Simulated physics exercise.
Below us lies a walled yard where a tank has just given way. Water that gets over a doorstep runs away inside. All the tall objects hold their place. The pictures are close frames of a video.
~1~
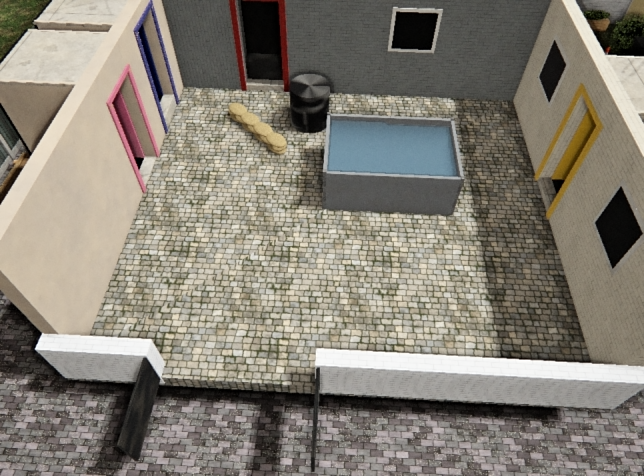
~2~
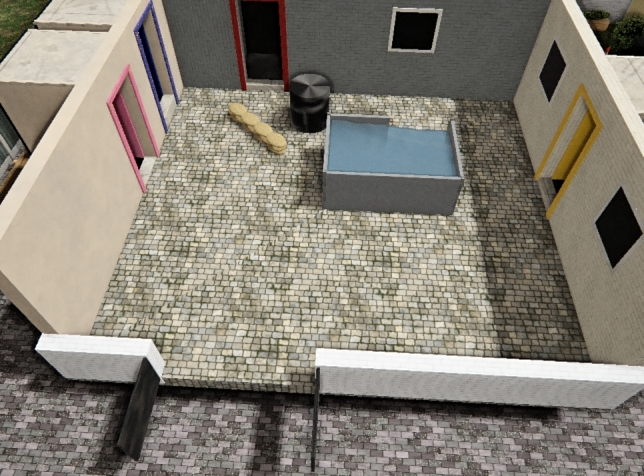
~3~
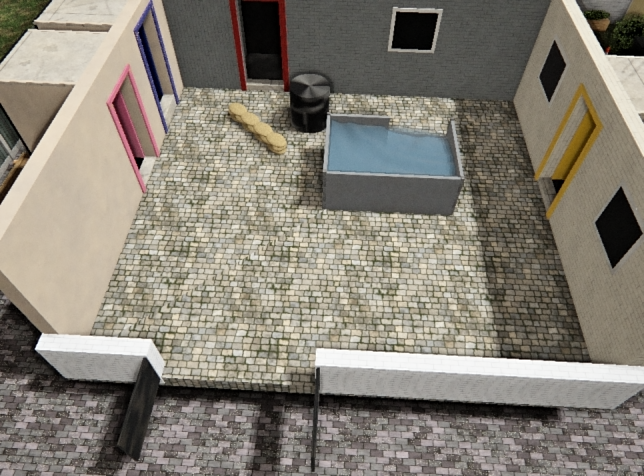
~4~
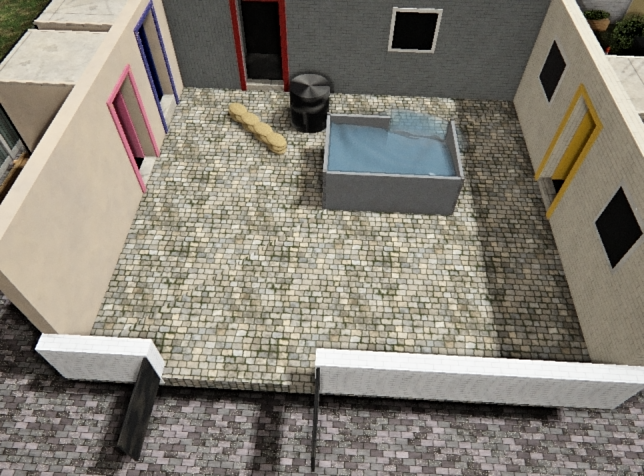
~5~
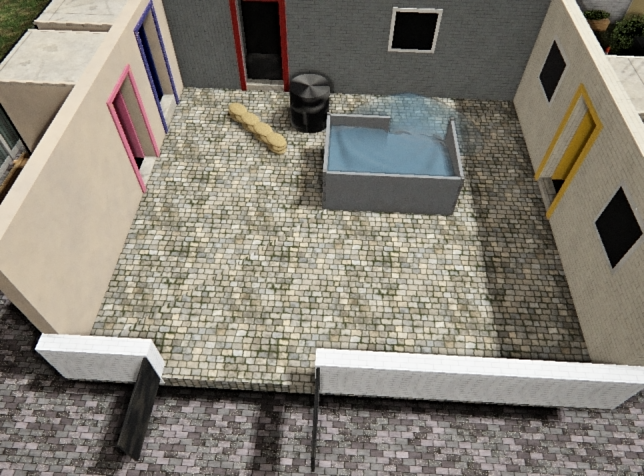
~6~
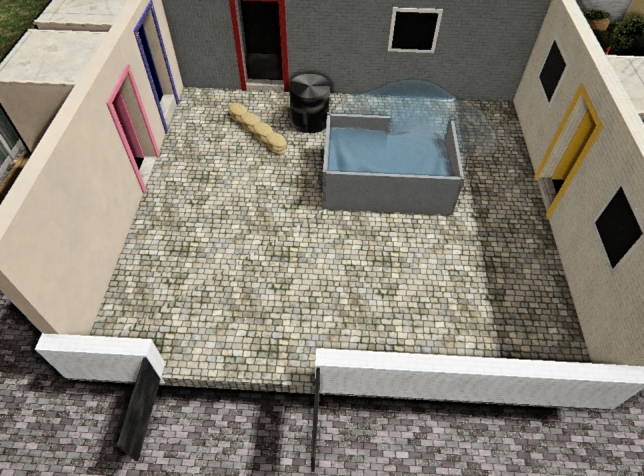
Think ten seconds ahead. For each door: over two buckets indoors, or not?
In the end: The blue door holds within the limit; the pink door holds within the limit; the red door holds within the limit; the yellow door holds within the limit.
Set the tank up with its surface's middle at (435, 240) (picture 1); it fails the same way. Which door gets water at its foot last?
That is the pink-painted one.
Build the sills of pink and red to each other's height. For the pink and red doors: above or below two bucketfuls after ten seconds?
Then: The pink door lets less in; the red door lets more in.
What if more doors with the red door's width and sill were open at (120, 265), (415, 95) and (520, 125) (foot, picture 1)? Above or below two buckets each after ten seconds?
In that order: Lets less in, is over, takes more.
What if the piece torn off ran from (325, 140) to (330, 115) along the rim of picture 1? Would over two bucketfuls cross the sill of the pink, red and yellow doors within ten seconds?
In short: Pink floods; red goes over; yellow is under.
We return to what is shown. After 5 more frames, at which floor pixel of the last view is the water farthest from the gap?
I would point to (273, 95).
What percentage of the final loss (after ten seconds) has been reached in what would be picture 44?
Close to 0 %.
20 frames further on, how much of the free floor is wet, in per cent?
Near 45 in a hundred.
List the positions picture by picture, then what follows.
In the first picture, the tank at (391, 148) is whole and still.
In the second picture, the front is at a hidden place, out from the gap on the tank's far side.
In the third picture, the front is at a hidden place, out from the gap on the tank's far side.
In the fourth picture, the front is at (394, 110), out from the gap on the tank's far side.
In the fifth picture, water pours out on the tank's far side and has run to (386, 97).
In the sixth picture, water pours out on the tank's far side and has run to (353, 95).
A moment on, water covers 15 % of the floor; the blue door not reached, the pink door not reached, the red door not reached, the yellow door not reached.
Next, water covers 20 % of the floor; the blue door not reached, the pink door not reached, the red door wet at the sill, nothing in, the yellow door not reached.
Then, water covers 45 % of the floor; the blue door wet at the sill, nothing in, the pink door wet at the sill, nothing in, the red door wet at the sill, nothing in, the yellow door wet at the sill, nothing in.
Later, water covers 80 % of the floor; the blue door wet at the sill, nothing in, the pink door under two buckets in, the red door wet at the sill, nothing in, the yellow door wet at the sill, nothing in.
In the end, water covers 95 % of the floor; the blue door wet at the sill, nothing in, the pink door under two buckets in, the red door wet at the sill, nothing in, the yellow door wet at the sill, nothing in.
